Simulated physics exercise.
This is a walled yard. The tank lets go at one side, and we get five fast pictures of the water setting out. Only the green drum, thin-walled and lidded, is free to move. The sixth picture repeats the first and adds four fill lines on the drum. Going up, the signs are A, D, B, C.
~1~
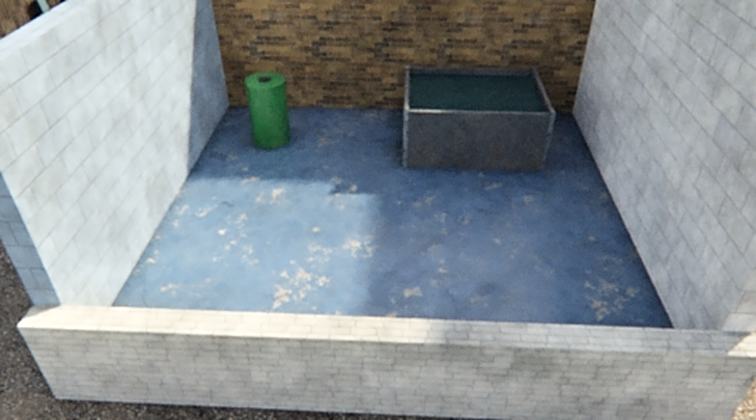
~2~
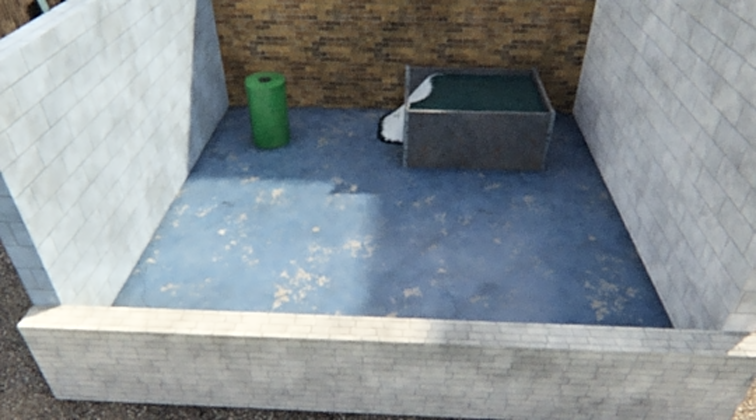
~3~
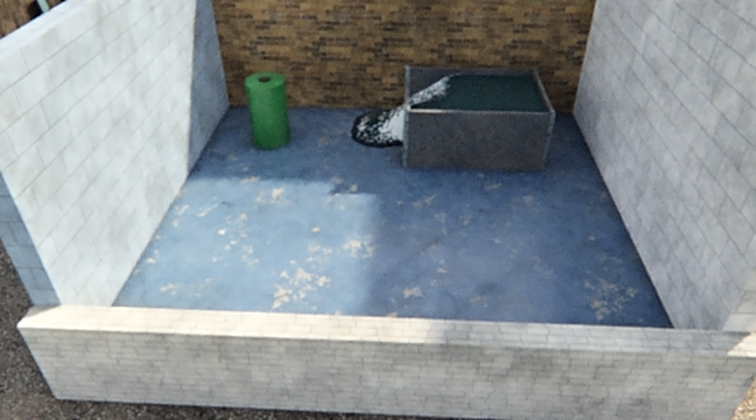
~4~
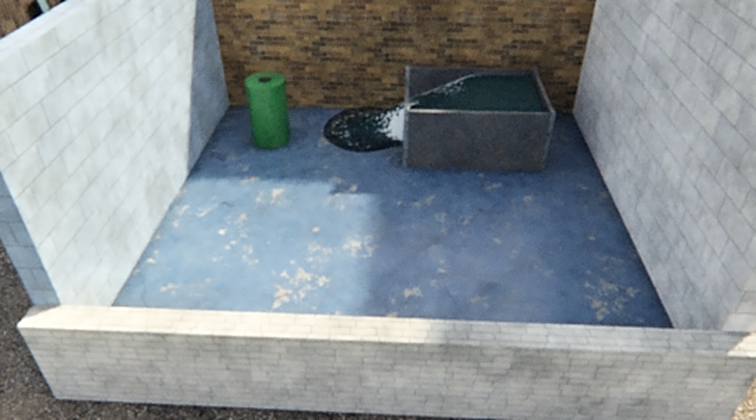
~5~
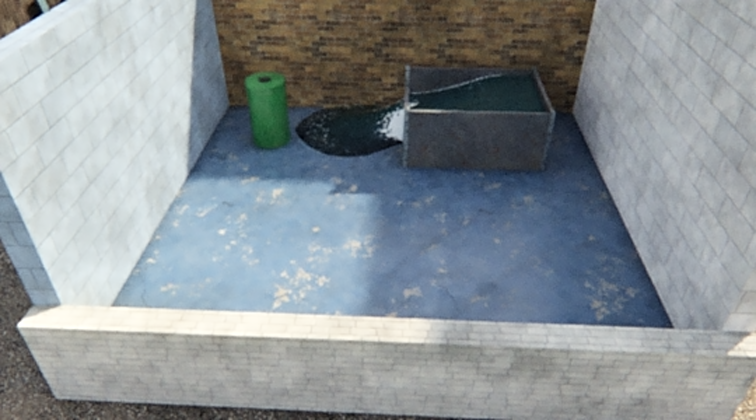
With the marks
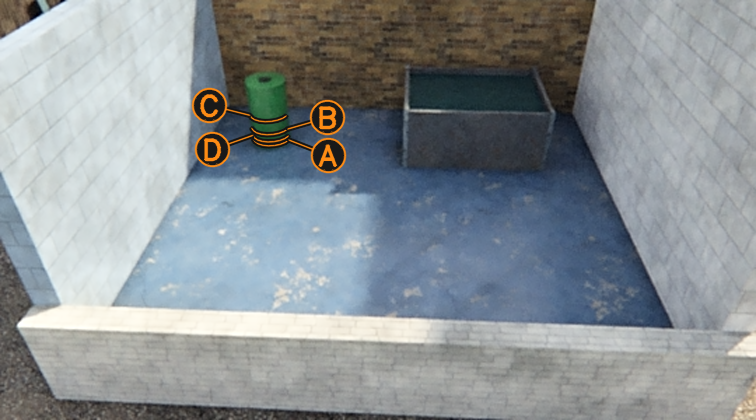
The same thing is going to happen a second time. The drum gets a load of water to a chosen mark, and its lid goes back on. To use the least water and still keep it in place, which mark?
Go for C.
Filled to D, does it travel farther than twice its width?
Yes.
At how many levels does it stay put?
One of them.
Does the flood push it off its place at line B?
Yes, it does.
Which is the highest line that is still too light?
B it is.
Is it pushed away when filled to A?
Yes.
In orange, A at (268, 145); B at (267, 134); C at (265, 121); D at (267, 141); from the bottom up A, D, B, C.
With A, it is pushed about 9 times its own width away.
With B, it is pushed about twice its own width away.
With C, it does not move.
With D, it is pushed about 7 times its own width away.
